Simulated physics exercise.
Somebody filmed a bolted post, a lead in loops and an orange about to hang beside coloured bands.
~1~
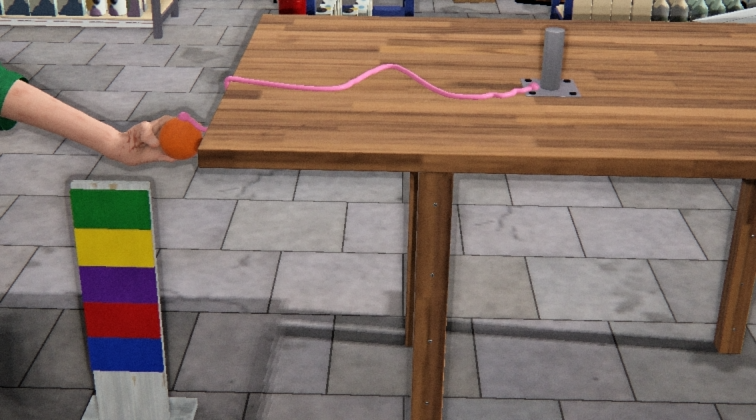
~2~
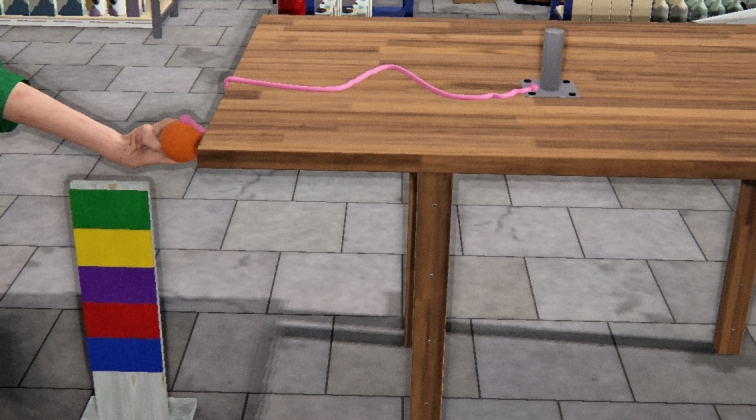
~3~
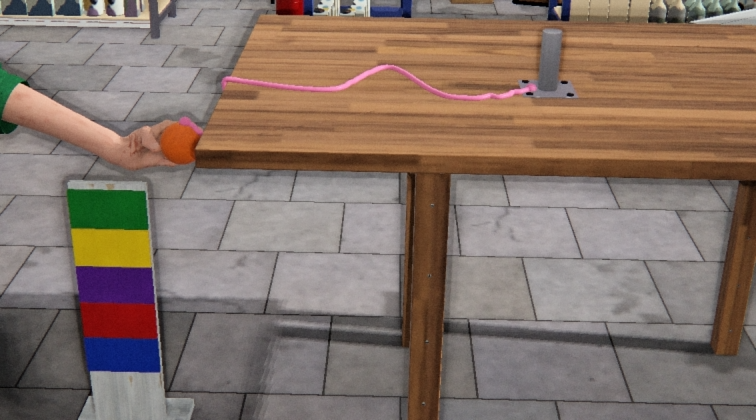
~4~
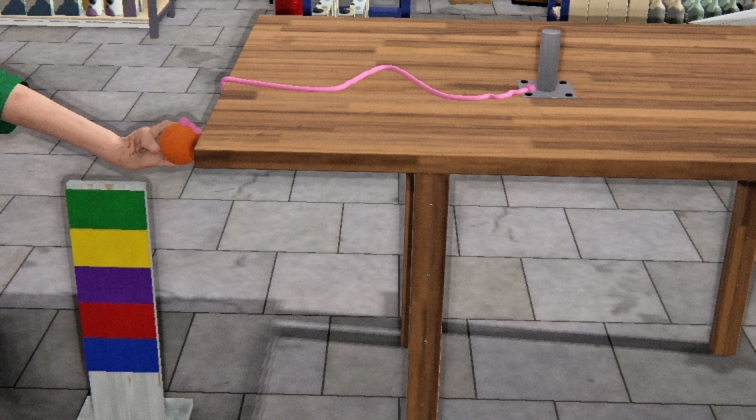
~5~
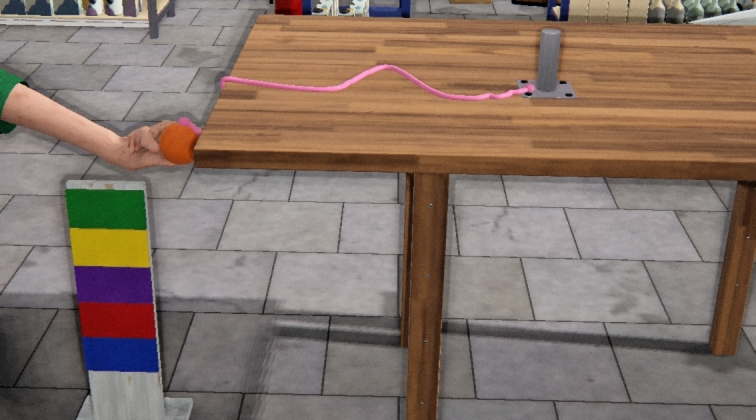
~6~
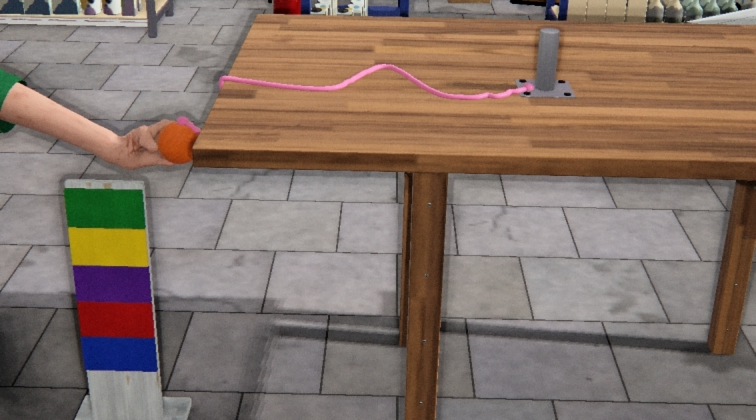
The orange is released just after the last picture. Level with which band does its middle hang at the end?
Its centre hangs level with the purple band.
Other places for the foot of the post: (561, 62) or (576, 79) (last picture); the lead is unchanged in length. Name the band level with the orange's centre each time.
It would be yellow; yellow.
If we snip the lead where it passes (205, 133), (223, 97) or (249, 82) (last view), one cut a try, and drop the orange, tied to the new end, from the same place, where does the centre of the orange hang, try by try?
About (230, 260), (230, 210) and (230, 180).
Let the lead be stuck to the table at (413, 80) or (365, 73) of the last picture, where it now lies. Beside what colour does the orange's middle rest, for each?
It would be yellow; green.
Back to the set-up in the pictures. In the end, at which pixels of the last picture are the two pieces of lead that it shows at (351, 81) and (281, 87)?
They go to (255, 77) and to (228, 130).
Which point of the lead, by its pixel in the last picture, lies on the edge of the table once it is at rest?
Near (333, 89).
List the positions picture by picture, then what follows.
In the first frame, orange (180, 139); green (110, 211); yellow (114, 249); purple (118, 286); red (122, 322); blue (125, 356).
In the second frame, orange (182, 142); lead through (499, 97) (427, 86) (377, 70) (323, 90) (232, 84).
In the third frame, orange (182, 143).
In the fourth frame, orange (181, 144); lead through (496, 98) (423, 87) (374, 71) (320, 90) (228, 84).
In the fifth frame, orange (181, 144).
In the sixth frame, orange (179, 143); lead through (495, 97) (422, 86) (373, 70) (318, 89) (227, 83).
A little later, orange near (192, 272); level with purple.
Next, orange near (263, 282); level with purple.
Later still, orange near (222, 284); level with purple.
When it is over, orange near (233, 285); level with purple. Its middle rests at the purple band.
